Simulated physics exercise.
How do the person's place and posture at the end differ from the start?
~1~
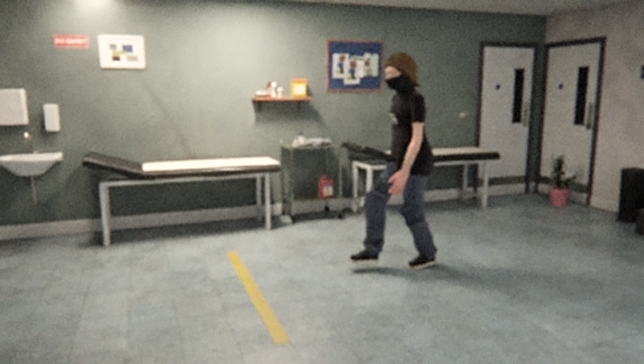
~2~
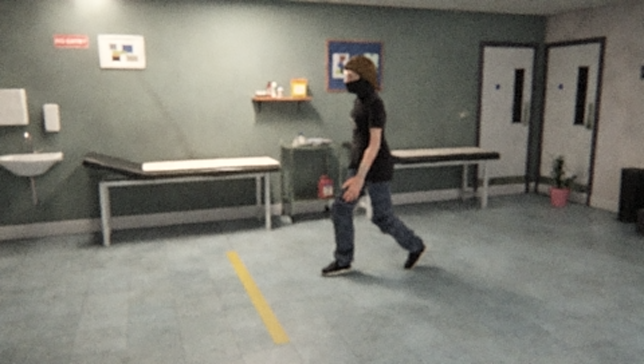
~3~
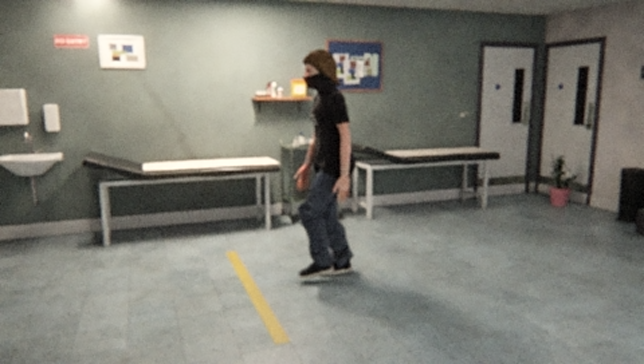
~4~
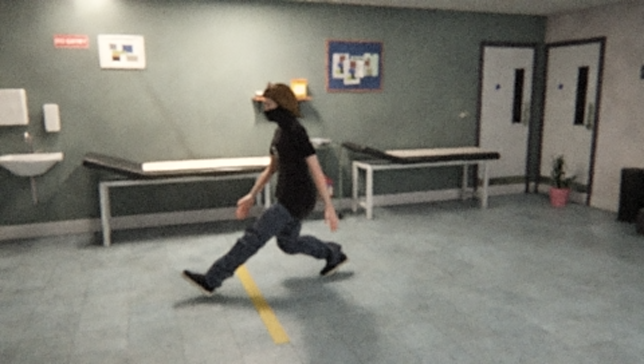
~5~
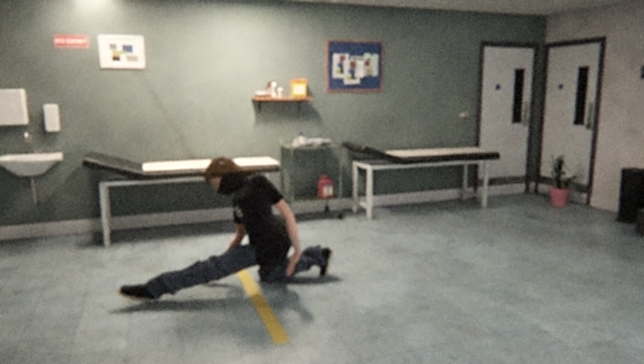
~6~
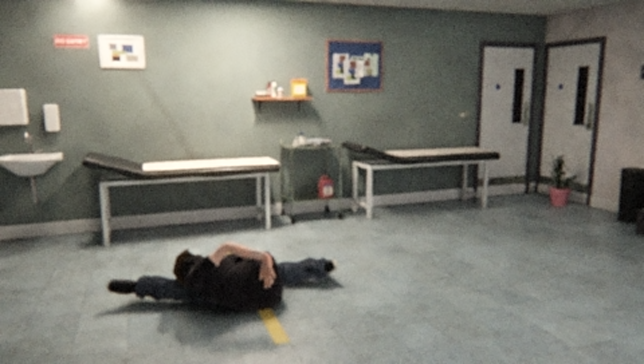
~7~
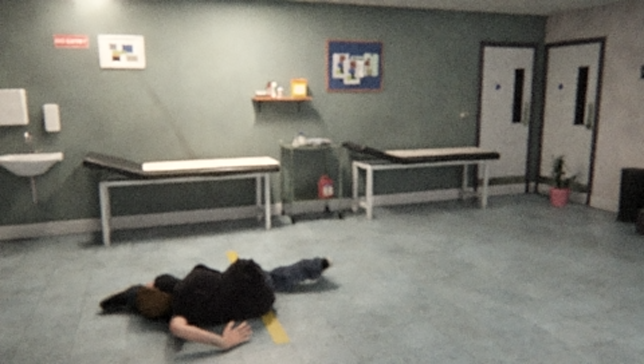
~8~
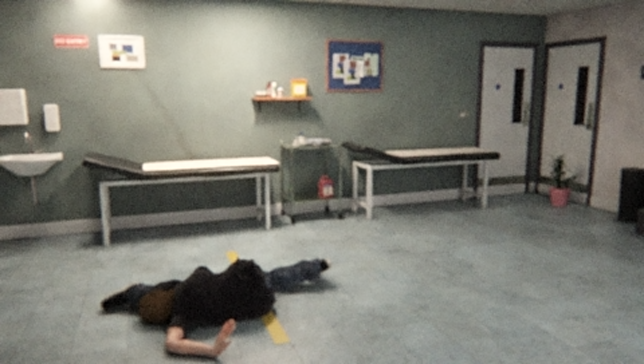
At the start the person is upright and walking to the right of the yellow tape. At the end the person lies on the floor across the tape, farther left and lower in the view.
